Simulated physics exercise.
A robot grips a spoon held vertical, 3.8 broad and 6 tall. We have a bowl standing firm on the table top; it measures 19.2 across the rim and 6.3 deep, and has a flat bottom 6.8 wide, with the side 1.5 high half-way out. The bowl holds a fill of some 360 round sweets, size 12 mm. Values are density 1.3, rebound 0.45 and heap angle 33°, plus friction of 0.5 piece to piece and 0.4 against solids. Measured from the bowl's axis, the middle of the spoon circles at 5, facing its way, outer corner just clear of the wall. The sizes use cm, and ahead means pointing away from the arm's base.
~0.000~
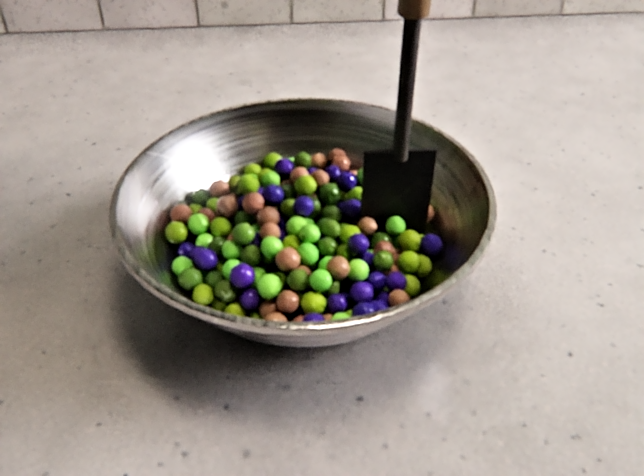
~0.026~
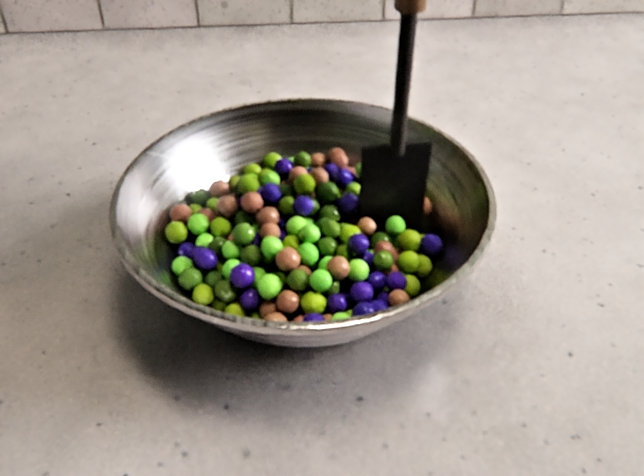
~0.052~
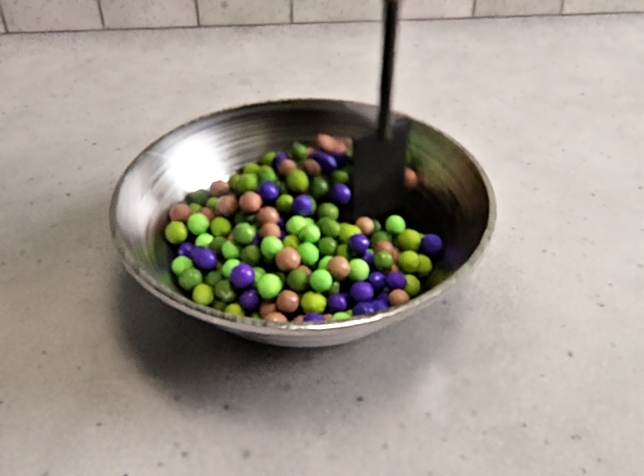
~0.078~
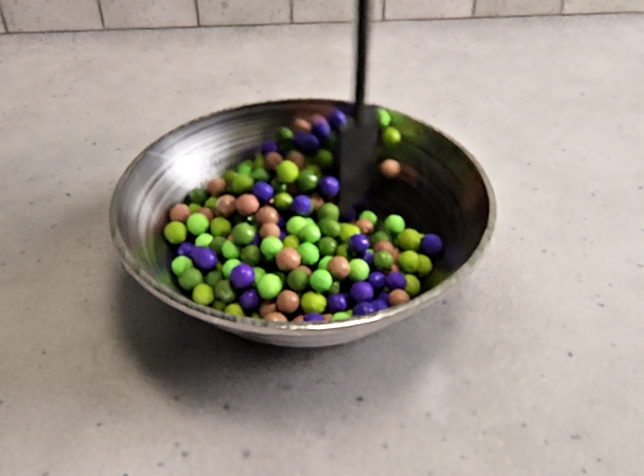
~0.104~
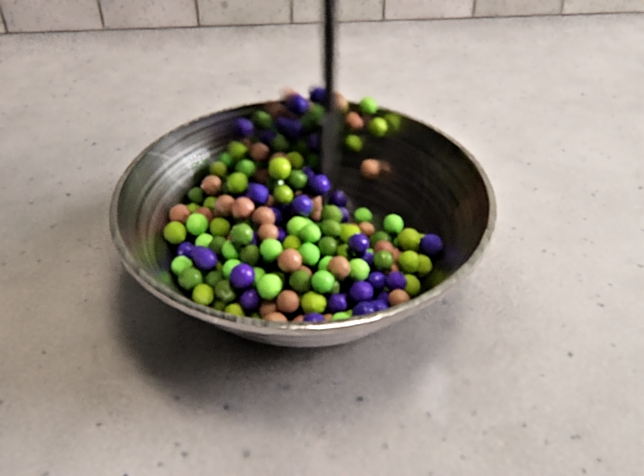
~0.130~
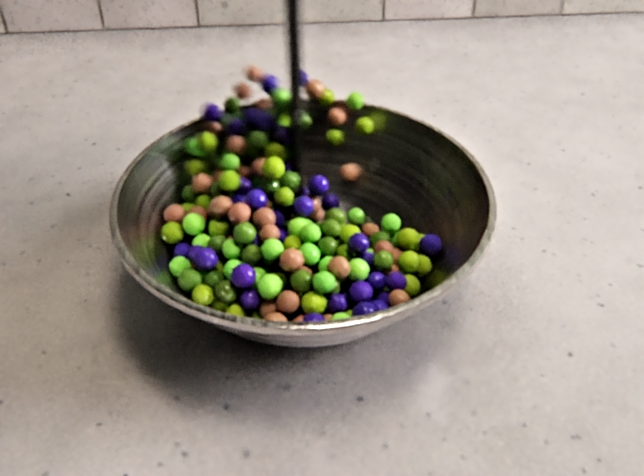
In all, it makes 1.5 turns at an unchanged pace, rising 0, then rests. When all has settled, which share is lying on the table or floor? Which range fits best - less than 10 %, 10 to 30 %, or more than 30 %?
The range that fits is more than 30 %.
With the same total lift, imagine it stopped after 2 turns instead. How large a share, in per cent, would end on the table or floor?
Estimate: Near 50 %.
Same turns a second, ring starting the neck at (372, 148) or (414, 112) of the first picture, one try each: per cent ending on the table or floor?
I'd guess some 20 and 35 percent.
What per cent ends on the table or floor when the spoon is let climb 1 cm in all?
Around 35 percent of it.
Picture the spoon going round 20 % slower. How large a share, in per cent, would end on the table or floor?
Roughly 30 per cent.
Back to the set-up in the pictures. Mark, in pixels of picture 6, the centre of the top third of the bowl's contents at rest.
Roughly pixel (257, 280).
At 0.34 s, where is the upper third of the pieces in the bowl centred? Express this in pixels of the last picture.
Look near (327, 279) for its middle.
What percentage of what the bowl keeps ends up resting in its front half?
Some 65 per cent.
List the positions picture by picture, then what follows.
The first frame shows spoon neck at (403, 124), 0° round; upper third of the load around (306, 222), from x 175 to 430, top at y 160; 362 in the bowl.
The second frame shows spoon neck at (400, 118), 7° round; upper third of the load around (307, 217), from x 175 to 430, top at y 160.
The third frame shows spoon neck at (385, 103), 26° round; upper third of the load around (310, 210), from x 175 to 430, top at y 145.
The fourth frame shows spoon neck at (360, 91), 48° round; upper third of the load around (302, 199), from x 175 to 430, top at y 120.
The fifth frame shows spoon neck at (329, 84), 70° round; upper third of the load around (289, 186), from x 175 to 430, top at y 95.
The sixth frame shows spoon neck at (296, 83), 91° round; upper third of the load around (264, 176), from x 175 to 430, top at y 75; 361 in the bowl, 1 in flight or on the tool.
By 0.34 s, 264° round, highest piece 12 above the table; 291 in the bowl, 31 on the table or floor, 40 in flight or on the tool.
By 0.55 s, 77° round, highest piece 9 above the table; 238 in the bowl, 106 on the table or floor, 18 in flight or on the tool.
By 0.85 s, 180° round, highest piece 6 above the table; 207 in the bowl, 155 on the table or floor.
By 1.55 s, 180° round, highest piece 6 above the table; 207 in the bowl, 155 on the table or floor.
Final count, 207 in the bowl, 155 on the table or floor. That is 43 % on the table or floor.
